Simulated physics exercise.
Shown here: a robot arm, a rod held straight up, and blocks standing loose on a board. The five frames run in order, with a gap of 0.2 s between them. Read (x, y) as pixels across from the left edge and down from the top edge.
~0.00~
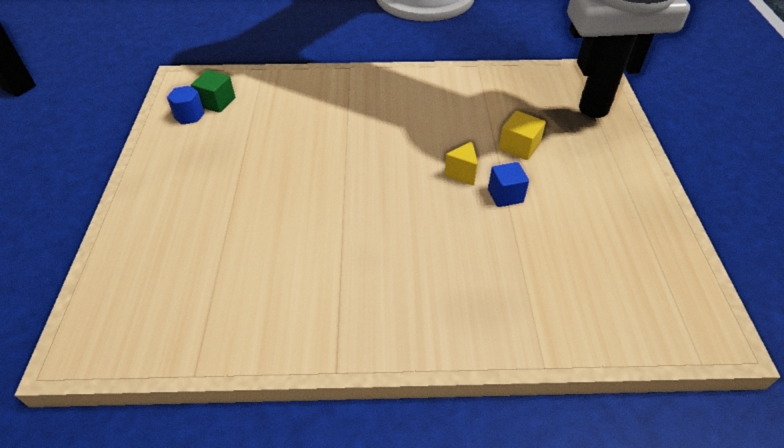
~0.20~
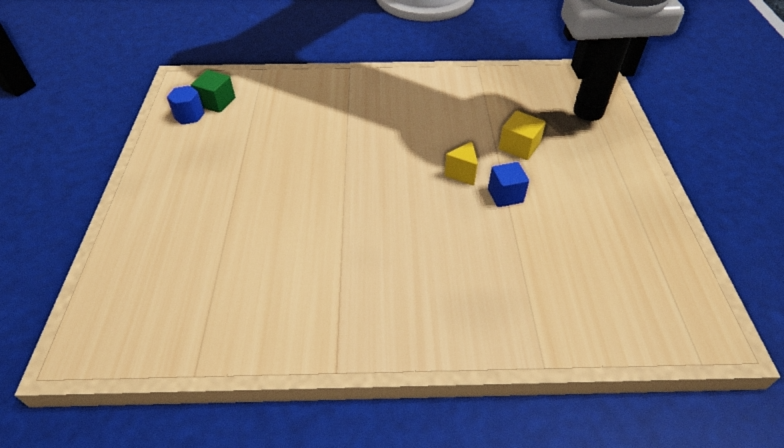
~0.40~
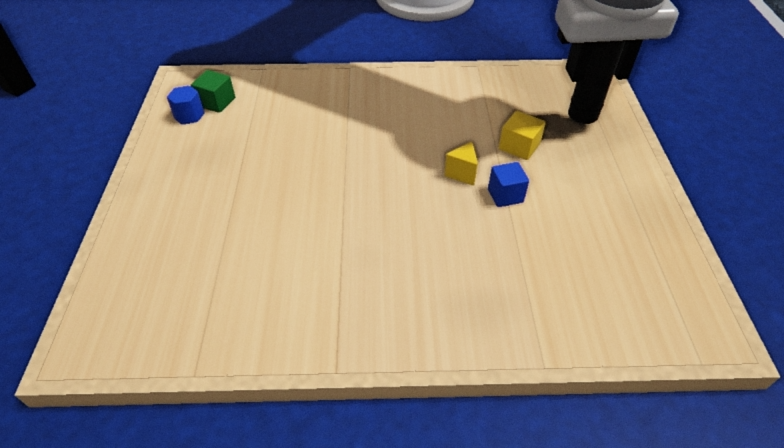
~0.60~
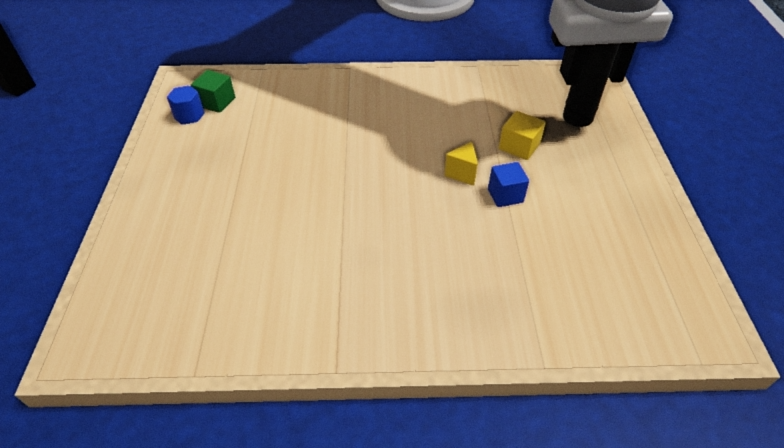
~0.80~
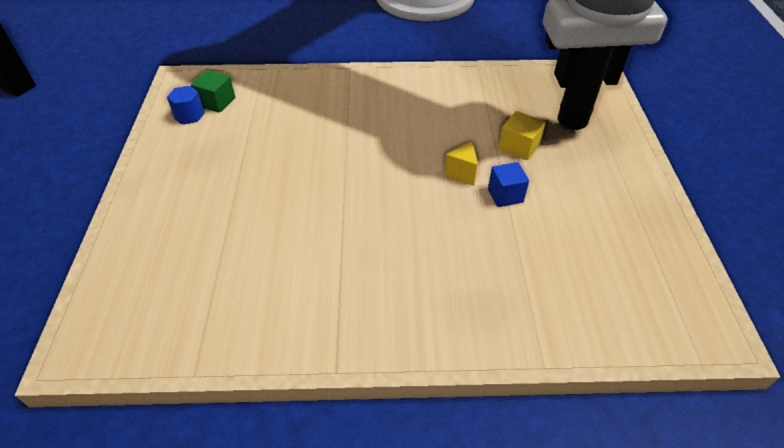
A robot arm holds a black rod upright over the far right of a pale wooden board on a blue surface, seen from above at an angle. Two yellow blocks and a blue one sit right of centre, while a green block and another blue one stand close together at the far left. The rod shifts slightly left and nearer, the blocks and view staying still.
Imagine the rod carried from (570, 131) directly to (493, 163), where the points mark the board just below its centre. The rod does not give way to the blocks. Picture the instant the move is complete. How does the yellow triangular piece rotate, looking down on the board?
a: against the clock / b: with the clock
(a)
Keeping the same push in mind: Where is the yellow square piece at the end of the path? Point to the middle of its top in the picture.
Its top face will be centred at roughly (465, 131).
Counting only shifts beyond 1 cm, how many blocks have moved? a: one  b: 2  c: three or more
a - one.
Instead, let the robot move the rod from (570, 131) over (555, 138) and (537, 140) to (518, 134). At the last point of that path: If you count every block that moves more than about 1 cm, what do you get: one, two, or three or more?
One moves.
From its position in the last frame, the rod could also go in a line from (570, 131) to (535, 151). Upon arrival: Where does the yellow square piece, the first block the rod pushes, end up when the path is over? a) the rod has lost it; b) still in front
My answer is option b.
The first path, step by step. One third of the way, rod at (546, 132); yellow square piece at (514, 126).
Two thirds of the way, rod at (521, 142); yellow square piece at (487, 130), turned 35° clockwise.
At the end, rod at (495, 153); yellow triangular piece at (460, 153), turned 35° anticlockwise; blue square piece unmoved; yellow square piece at (465, 131), turned 80° clockwise.
